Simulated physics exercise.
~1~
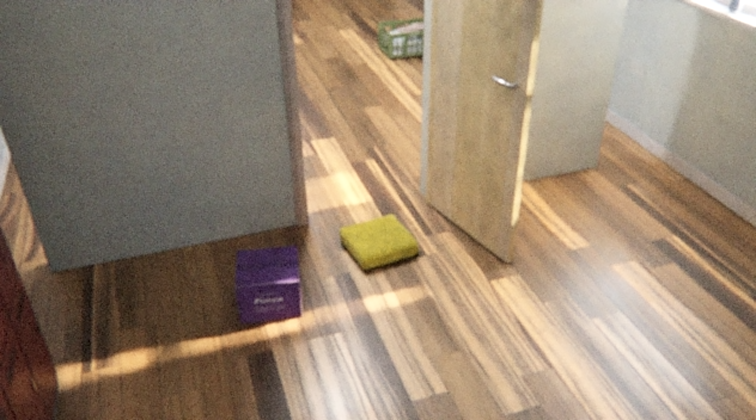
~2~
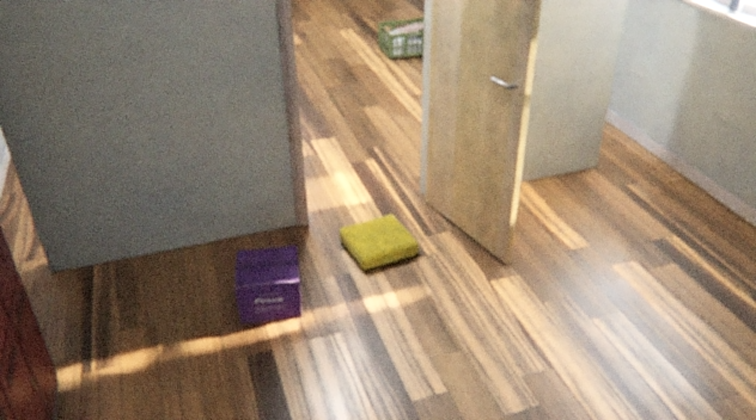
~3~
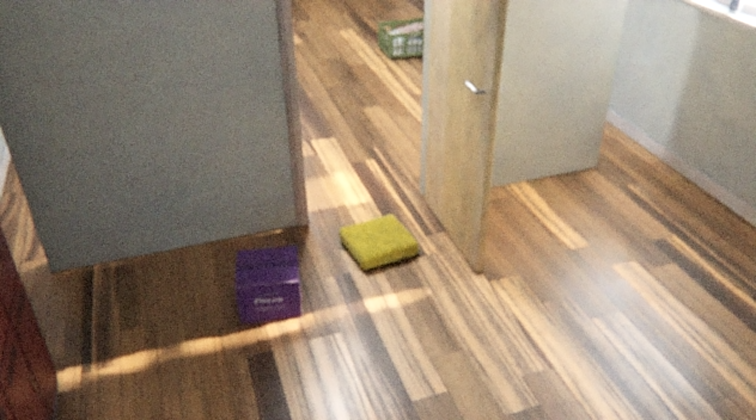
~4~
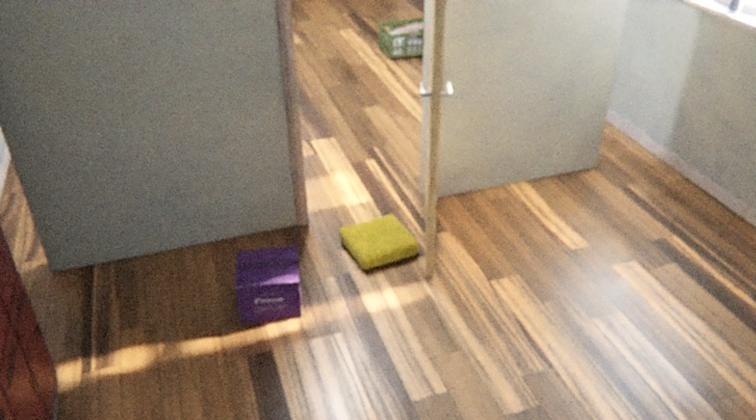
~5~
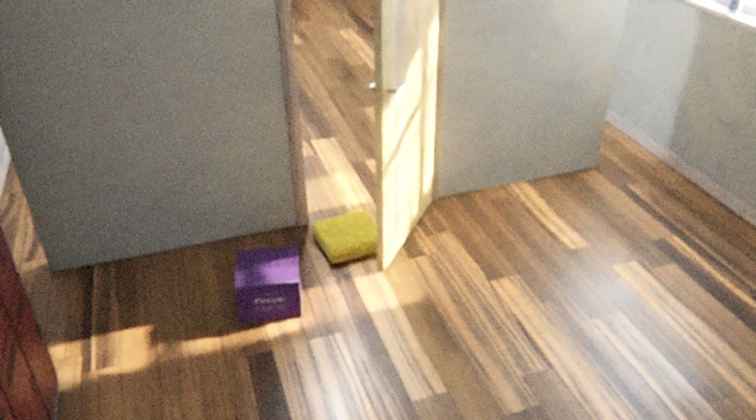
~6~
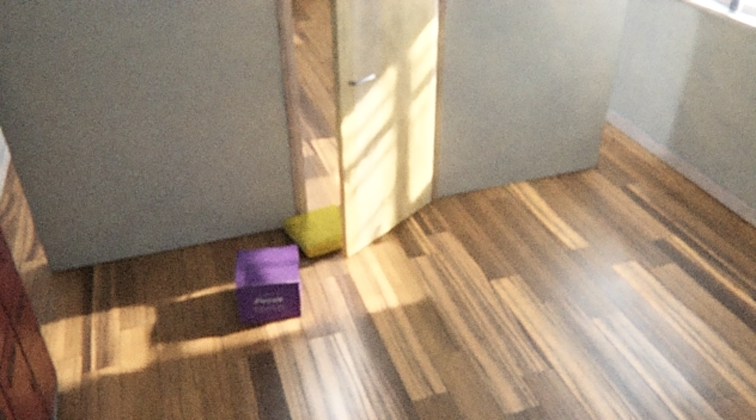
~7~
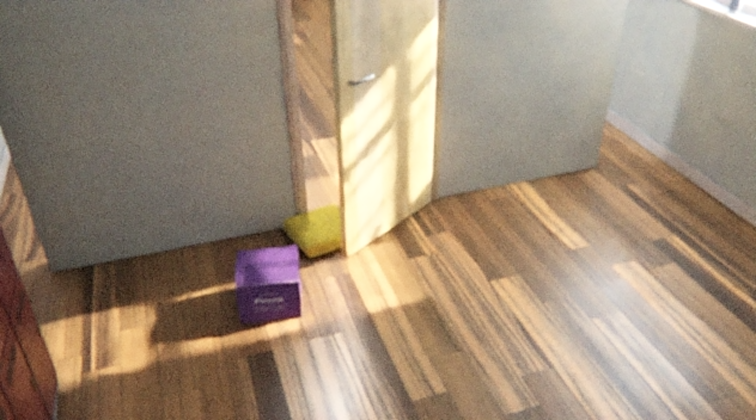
In this clip, a wide-open door swings toward its frame, meets a yellow cushion on the wooden floor and pushes it left toward the doorway's edge. The door stops partly open against the cushion, while a purple box nearby stays in place.
